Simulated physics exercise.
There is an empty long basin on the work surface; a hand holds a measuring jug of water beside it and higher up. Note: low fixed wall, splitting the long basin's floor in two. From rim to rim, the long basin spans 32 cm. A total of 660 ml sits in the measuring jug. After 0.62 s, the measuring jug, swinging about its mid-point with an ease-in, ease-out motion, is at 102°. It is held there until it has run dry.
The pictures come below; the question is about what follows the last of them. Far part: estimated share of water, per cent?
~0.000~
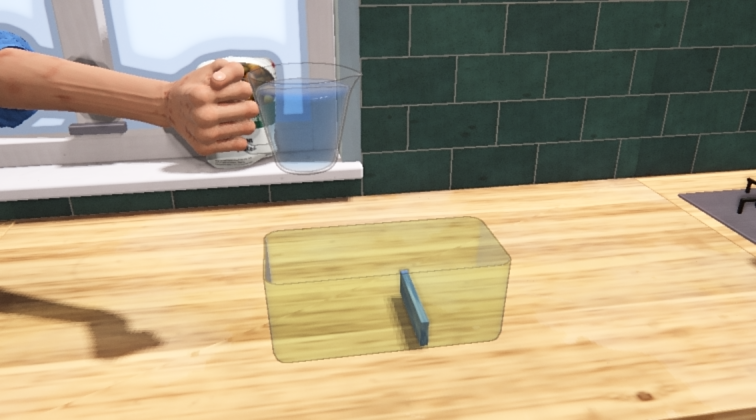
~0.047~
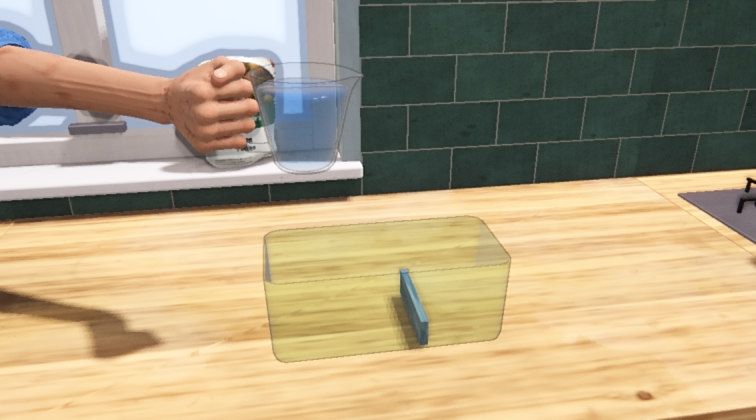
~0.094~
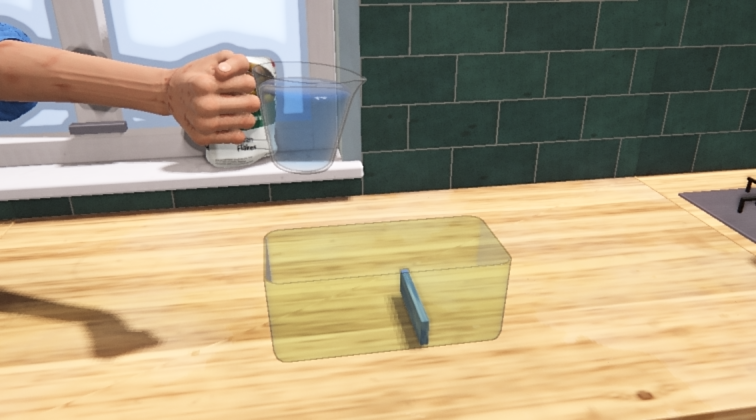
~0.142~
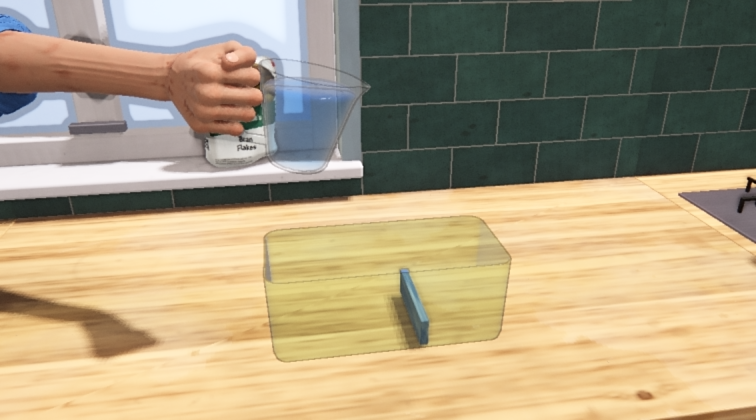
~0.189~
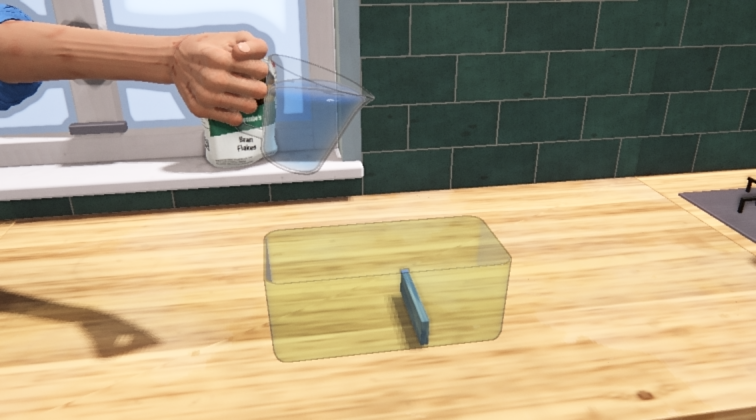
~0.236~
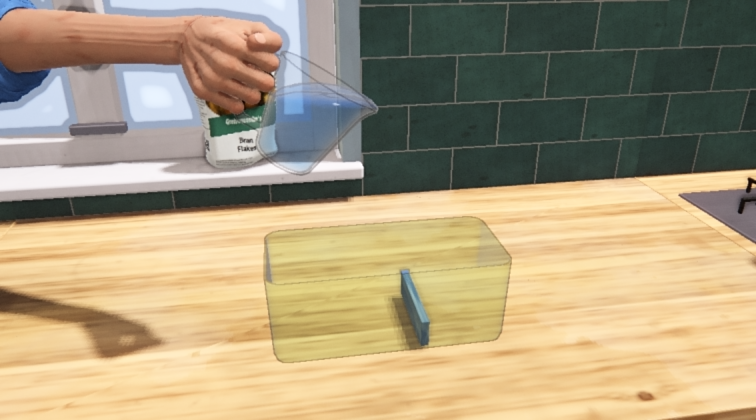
52 per cent.
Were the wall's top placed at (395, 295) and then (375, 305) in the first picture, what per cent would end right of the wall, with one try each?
First try about 90 %, second try about 85 %.
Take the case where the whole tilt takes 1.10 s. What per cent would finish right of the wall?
Then it comes to around 70 per cent.
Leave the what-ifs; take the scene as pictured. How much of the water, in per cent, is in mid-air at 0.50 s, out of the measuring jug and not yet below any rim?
Around 38 in a hundred.
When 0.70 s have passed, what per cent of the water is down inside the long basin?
Reading: Approx. 74 %.
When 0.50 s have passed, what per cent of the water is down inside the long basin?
I reckon close to 16 percent of it.
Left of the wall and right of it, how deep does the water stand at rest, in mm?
Once settled, the left stands around 10 mm and the right around 24 mm.
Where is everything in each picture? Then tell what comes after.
It leans 0°; its right rim is at (362, 72); the water meets the walls at (255, 88) and (350, 85); the long basin's rim runs from (265, 258) to (495, 239); the wall's top is at (414, 295), in the first frame.
It leans 1°; its right rim is at (363, 73); the water meets the walls at (256, 87) and (350, 86), in the second frame.
It leans 6°; its right rim is at (366, 78); the water meets the walls at (258, 85) and (352, 87), in the third frame.
It leans 13°; its right rim is at (370, 85); the water meets the walls at (263, 85) and (356, 89), in the fourth frame.
It leans 22°; its right rim is at (375, 96); the water meets the walls at (267, 87) and (365, 93), in the fifth frame.
It leans 32°; its right rim is at (377, 110); the water meets the walls at (271, 96) and (371, 100); 1 per cent is over the edge, in the sixth frame.
Then, 0.50 s in, the tilt is 93° and 44 per cent is still to pour, 1 is left of the wall and 16 right of it.
Then, 0.70 s in, the tilt is 102° and 7 per cent is still to pour, 28 is left of the wall and 46 right of it.
Then, 0.90 s in, the tilt is 102° and 0 per cent is still to pour, 43 is left of the wall and 52 right of it.
Then, 1.12 s in, the tilt is 102° and 0 per cent is still to pour, 45 is left of the wall and 52 right of it.
Finally, 45 per cent lies left of the wall, 52 right of it and 3 outside.
